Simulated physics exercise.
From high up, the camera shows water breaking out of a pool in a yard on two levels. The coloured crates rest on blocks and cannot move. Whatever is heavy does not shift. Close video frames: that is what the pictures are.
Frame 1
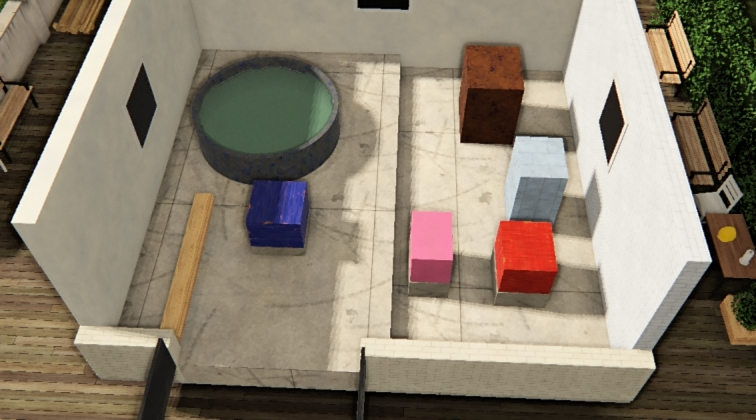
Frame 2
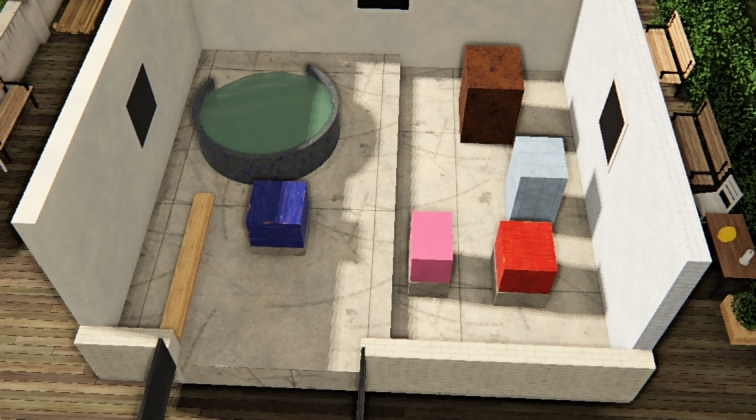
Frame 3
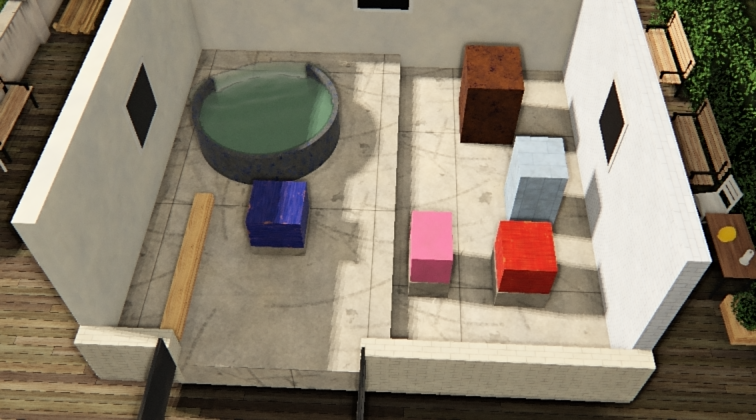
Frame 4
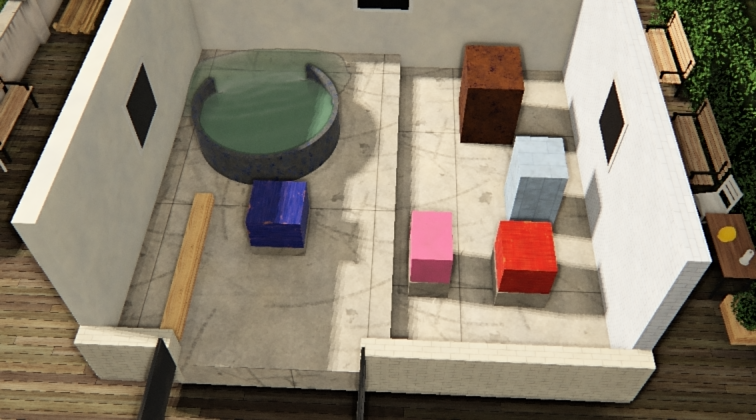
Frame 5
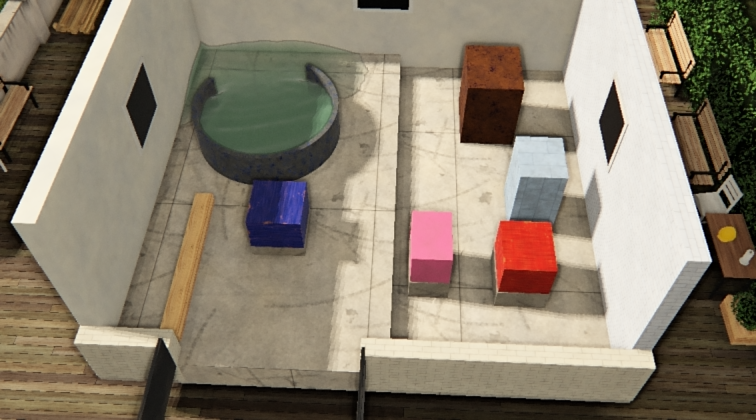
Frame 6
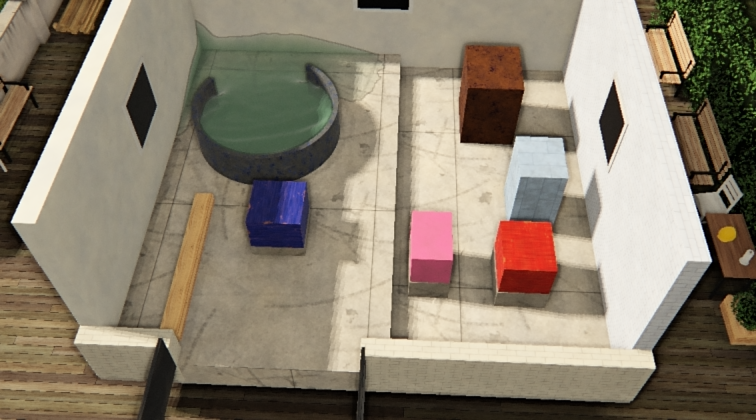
In the video, a round tank of green water stands in a walled yard near colored blocks; its far side opens, and water pours out through the gap, spreading to the back wall and sideways along it.
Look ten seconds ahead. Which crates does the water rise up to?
One by one: The blue crate will come through untouched. The pink crate will come through untouched. The red crate will come through untouched.
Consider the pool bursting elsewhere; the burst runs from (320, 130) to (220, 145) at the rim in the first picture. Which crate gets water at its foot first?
The blue one.
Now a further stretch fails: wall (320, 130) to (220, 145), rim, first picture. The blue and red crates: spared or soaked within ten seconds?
So the blue crate goes wet while the red crate remains untouched.
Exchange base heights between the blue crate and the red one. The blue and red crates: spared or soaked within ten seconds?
Result - blue crate: Untouched; red crate: Untouched.
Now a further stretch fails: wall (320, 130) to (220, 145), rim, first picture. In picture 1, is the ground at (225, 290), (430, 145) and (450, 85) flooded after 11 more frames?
The first comes out soaked, the second untouched, the third untouched.
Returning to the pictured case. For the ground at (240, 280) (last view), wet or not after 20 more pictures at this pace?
That point would be spared.
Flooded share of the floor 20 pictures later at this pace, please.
By my count, 45 percent.
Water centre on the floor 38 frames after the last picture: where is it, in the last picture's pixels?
Roughly at (325, 142).
A moment on, water covers 15 % of the floor; the blue crate not reached, the pink crate not reached, the red crate not reached.
Next, water covers 25 % of the floor; the blue crate not reached, the pink crate not reached, the red crate not reached.
Then, water covers 45 % of the floor; the blue crate water round its plinth, the pink crate not reached, the red crate not reached.
Later, water covers 70 % of the floor; the blue crate water round its plinth, the pink crate water round its plinth, the red crate water round its plinth.
In the end, water covers 85 % of the floor; the blue crate stayed above the water, the pink crate stayed above the water, the red crate stayed above the water.
